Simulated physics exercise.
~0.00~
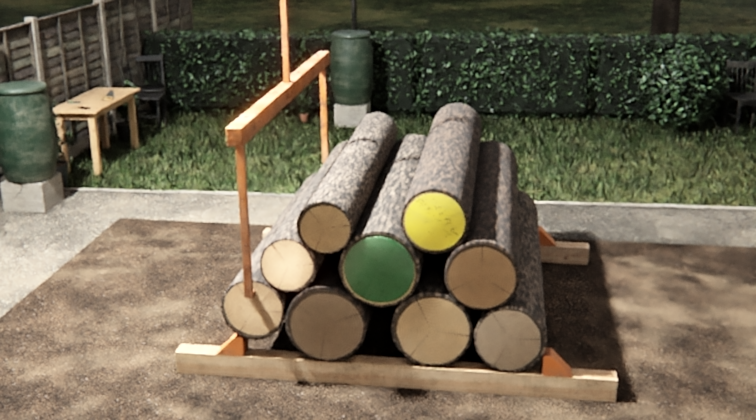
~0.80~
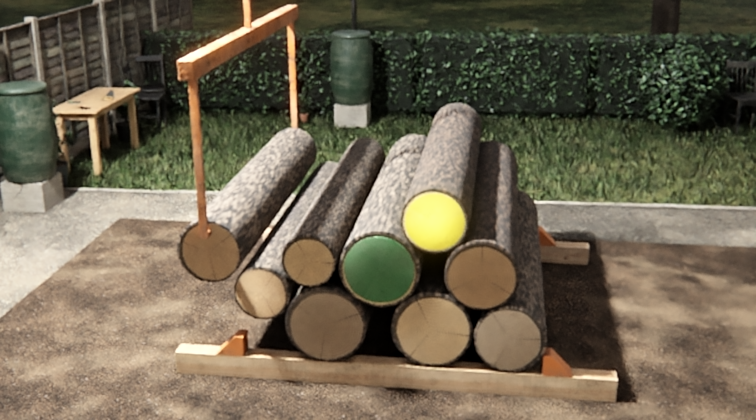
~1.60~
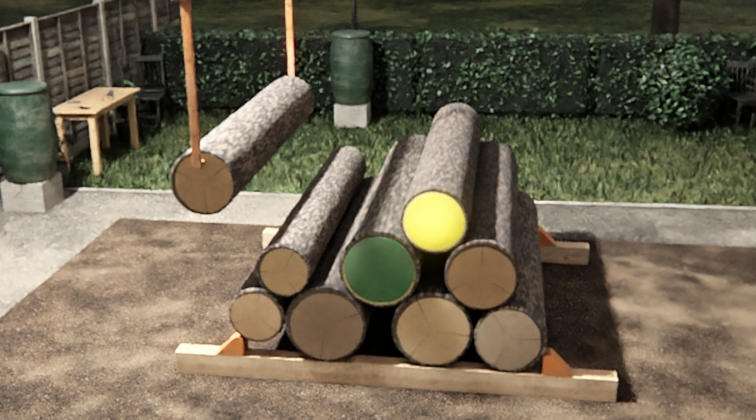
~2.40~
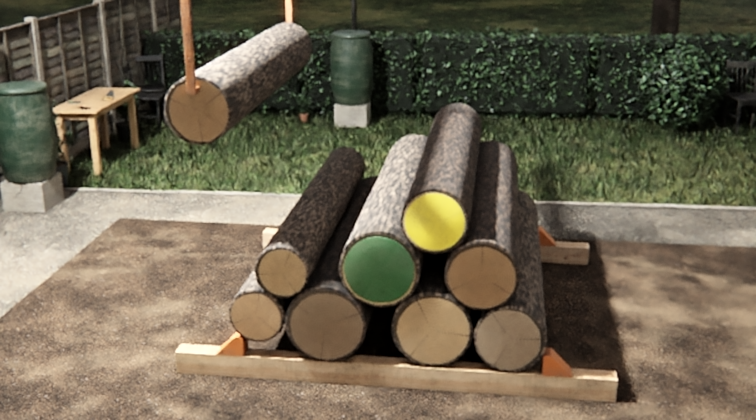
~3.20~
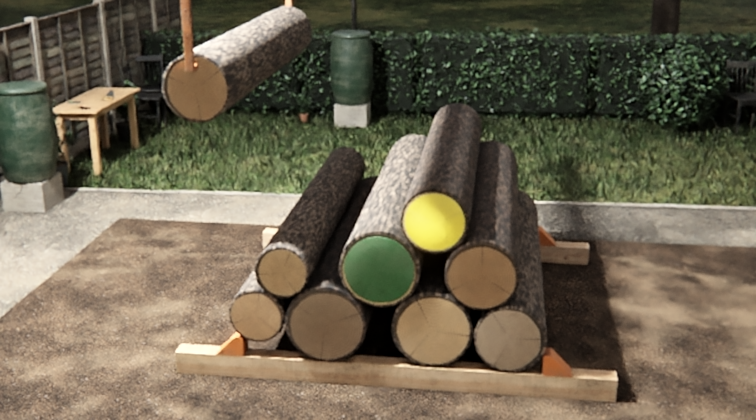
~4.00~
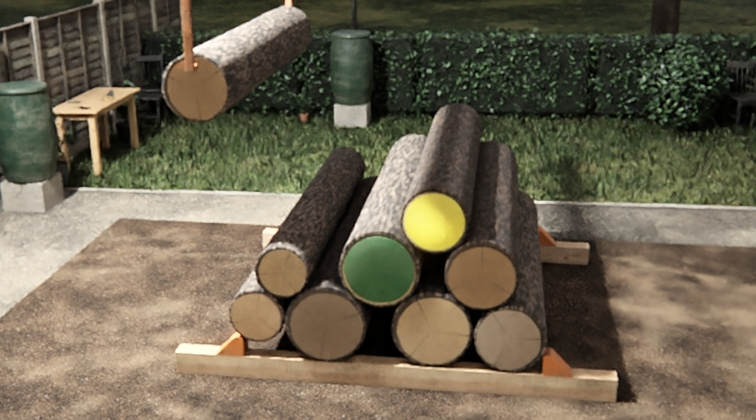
Log on an orange hoist lifting from the left of a stack, two neighbours settling lower, yellow and green logs staying put.
